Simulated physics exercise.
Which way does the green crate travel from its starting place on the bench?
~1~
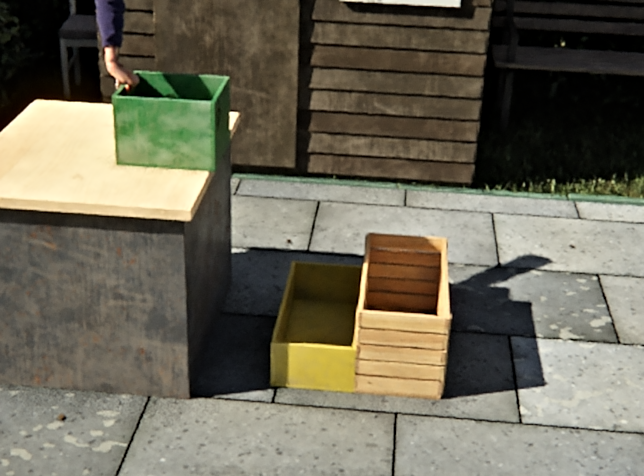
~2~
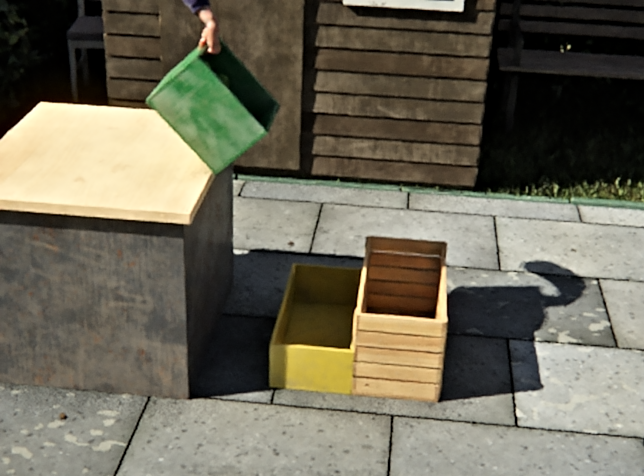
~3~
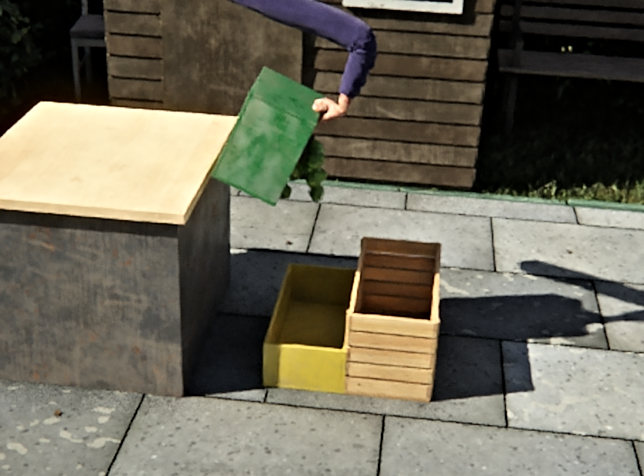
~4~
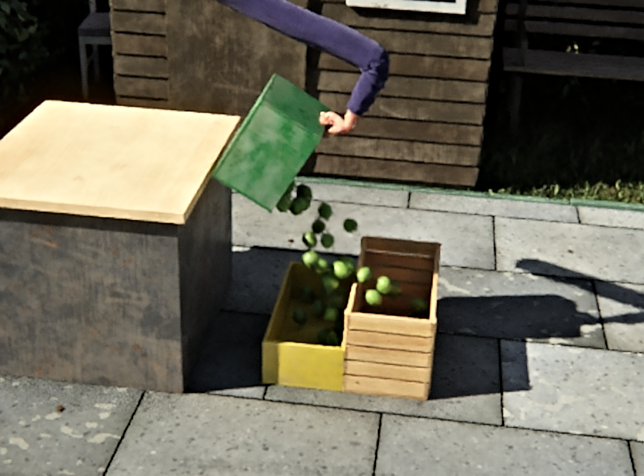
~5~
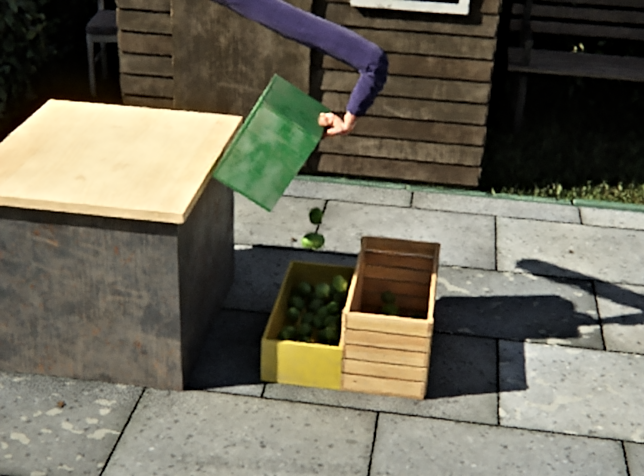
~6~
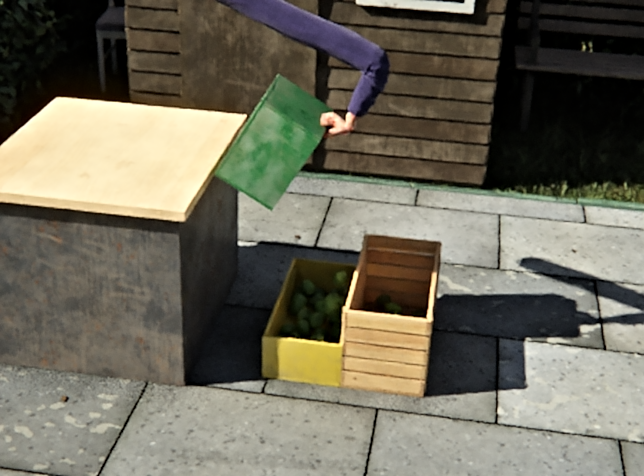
It moves to the right, past the edge of the bench and toward the containers on the paving.
